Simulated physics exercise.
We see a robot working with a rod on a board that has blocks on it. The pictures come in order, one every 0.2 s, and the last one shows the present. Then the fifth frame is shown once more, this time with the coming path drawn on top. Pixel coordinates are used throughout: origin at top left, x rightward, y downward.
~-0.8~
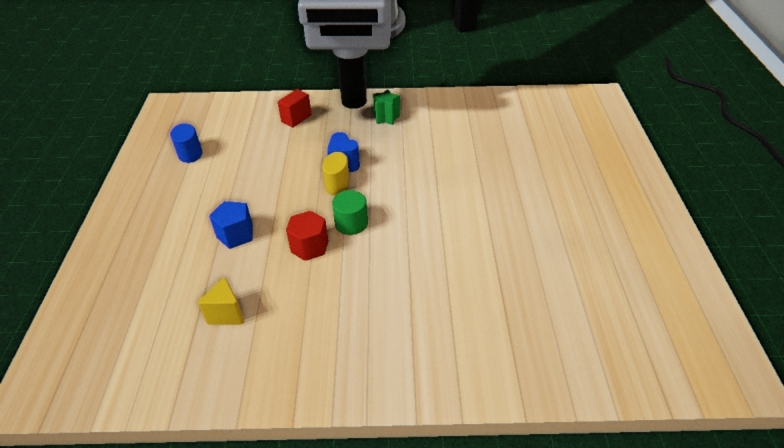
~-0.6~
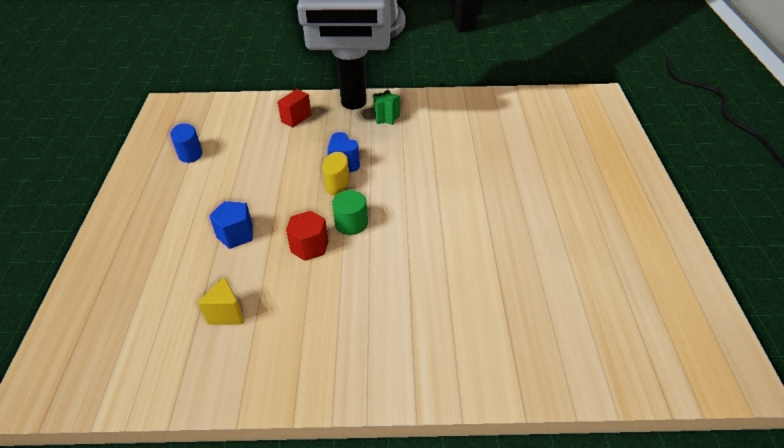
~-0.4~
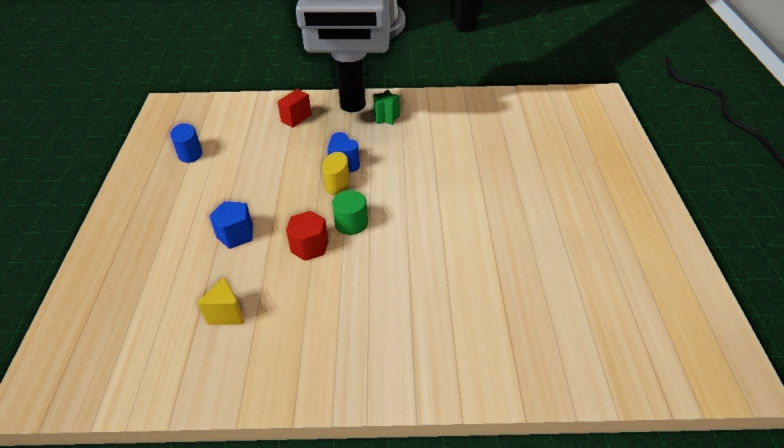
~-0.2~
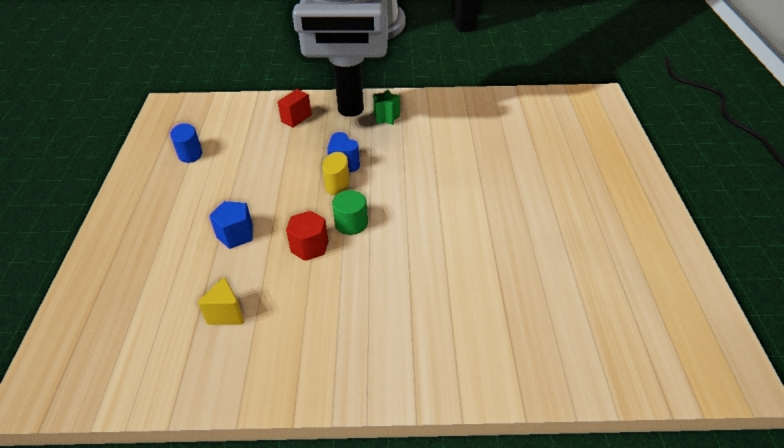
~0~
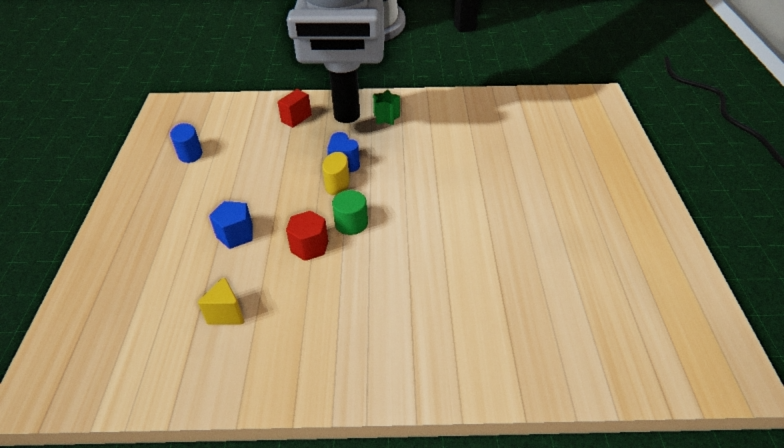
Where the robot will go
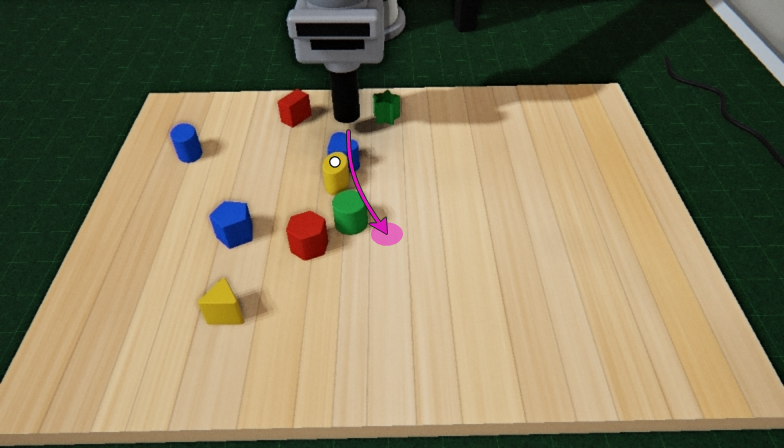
On a wooden board scattered with red, blue, yellow and green blocks, a robot's dark rod stayed nearly still near the far edge, then crept slightly closer and left while the blocks stayed put.
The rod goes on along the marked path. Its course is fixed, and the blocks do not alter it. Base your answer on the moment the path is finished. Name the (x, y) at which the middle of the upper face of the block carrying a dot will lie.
Answer: (306, 207).
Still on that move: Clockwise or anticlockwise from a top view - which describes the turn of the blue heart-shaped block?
Prediction: Clockwise.
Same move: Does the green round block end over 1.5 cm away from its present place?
I expect so.
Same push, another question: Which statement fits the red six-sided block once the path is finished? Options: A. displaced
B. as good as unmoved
A
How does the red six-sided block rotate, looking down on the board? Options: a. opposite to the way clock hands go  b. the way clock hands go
a (opposite to the way clock hands go)
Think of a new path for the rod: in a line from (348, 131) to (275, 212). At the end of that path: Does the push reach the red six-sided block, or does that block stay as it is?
Right where it was.
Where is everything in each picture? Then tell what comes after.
Rod tip (354, 102); block tops, red six-sided block (306, 224); yellow oval block (335, 162); blue heart-shaped block (342, 142); green round block (349, 201), in the first frame.
Rod (354, 103); blocks unchanged, in the second frame.
Rod (353, 105); blocks unchanged, in the third frame.
Rod (351, 110); blocks unchanged, in the fourth frame.
Rod (347, 116); red six-sided block (306, 224); yellow oval block (335, 162); blue heart-shaped block (342, 142); green round block (349, 201), in the fifth frame.
Path on the board, from (348, 131) by way of (351, 163) and (363, 197) to (387, 234); the dot is on the yellow oval block.
What follows on the original path. One third of the way, rod (350, 148); yellow oval block (331, 181); blue heart-shaped block (341, 161).
Two thirds of the way, rod (363, 182); red six-sided block (298, 230), turned 30° anticlockwise; yellow oval block (309, 206), turned 50° clockwise; blue heart-shaped block (339, 194), turned 55° clockwise; green round block (350, 218).
At the end, rod (386, 218); red six-sided block (297, 230), turned 35° anticlockwise; yellow oval block (306, 207), turned 55° clockwise; blue heart-shaped block (340, 203), turned 110° clockwise; green round block (347, 224).
